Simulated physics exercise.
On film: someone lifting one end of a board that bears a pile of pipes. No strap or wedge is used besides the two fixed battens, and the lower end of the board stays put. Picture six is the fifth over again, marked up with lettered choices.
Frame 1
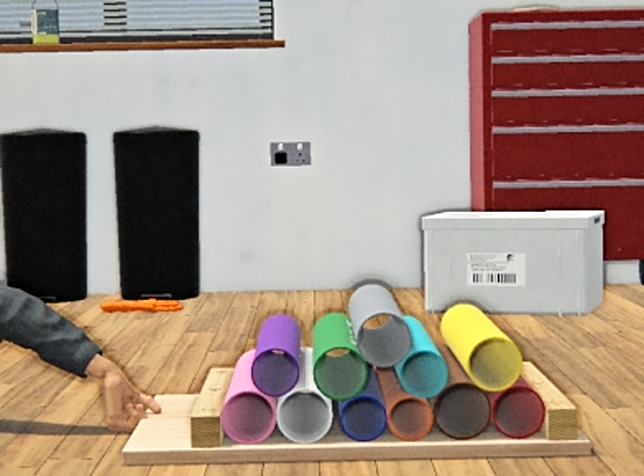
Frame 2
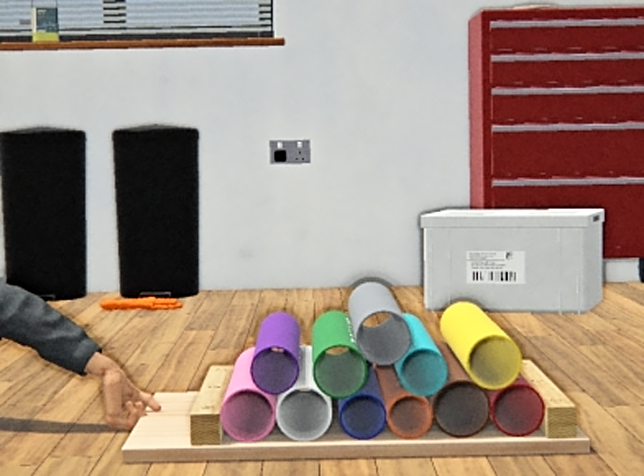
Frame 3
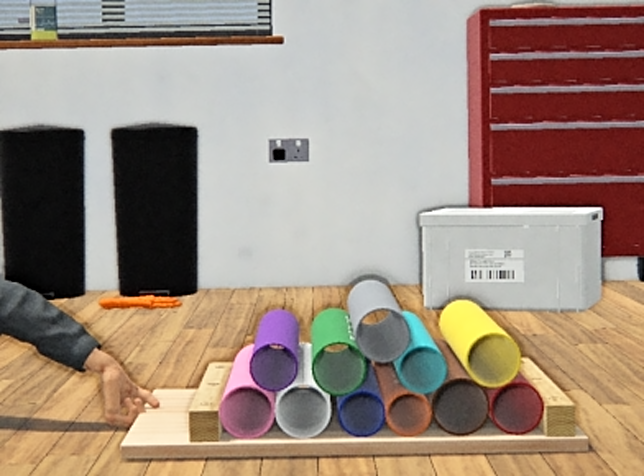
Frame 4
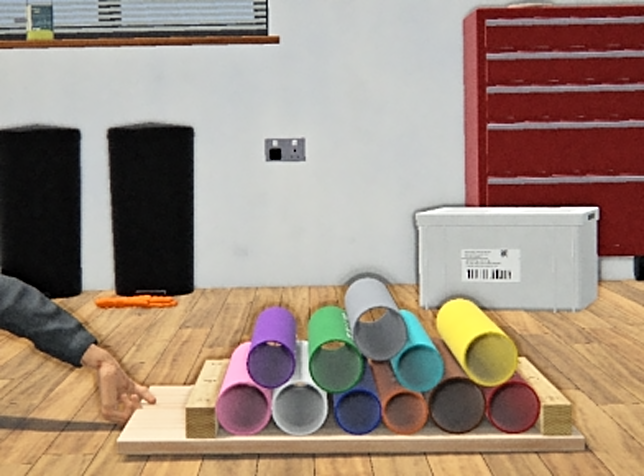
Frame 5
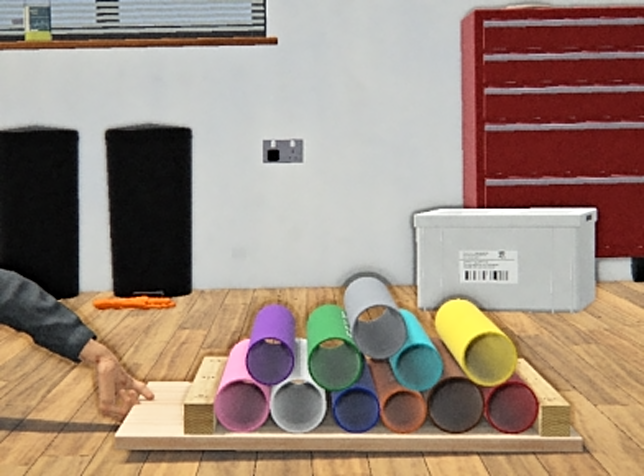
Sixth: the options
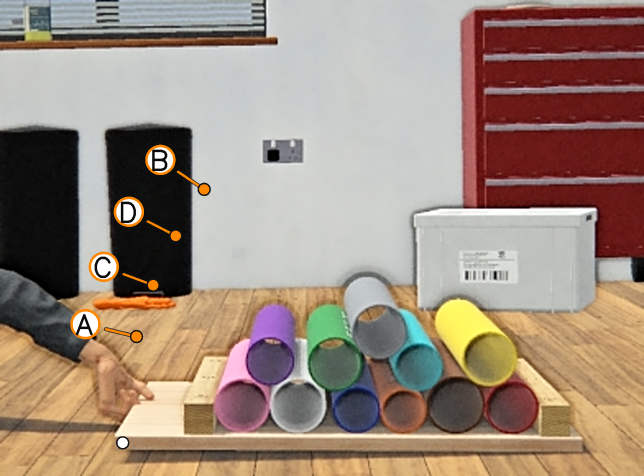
In a wood-floored room with a pale wall, seen from the front at a low height, two black panels stand left and a red drawer cabinet and white box right. A dark-sleeved arm reaches from the left to a board bearing pink, white, blue, orange, brown and red pipes beneath purple, green, teal, yellow and grey ones. The hand stays at the board's end, the pipes keep their arrangement, and the camera drifts slightly right.
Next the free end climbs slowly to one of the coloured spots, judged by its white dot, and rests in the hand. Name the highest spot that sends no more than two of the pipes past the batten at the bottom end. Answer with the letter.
Up to D.
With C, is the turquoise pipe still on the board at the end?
Yes, with C.
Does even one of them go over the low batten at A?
At A: No.
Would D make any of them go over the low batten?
Yes.
On the marked copy, A at (136, 337); B at (204, 189); C at (153, 285); D at (176, 236); the white dot at (123, 443).
With D. Early on, board at 17°.
Further on, board at 28°.
At the end, board at 28°, one over the low batten (yellow).
As for the rest, A none over the low batten; B five over the low batten; C none over the low batten.
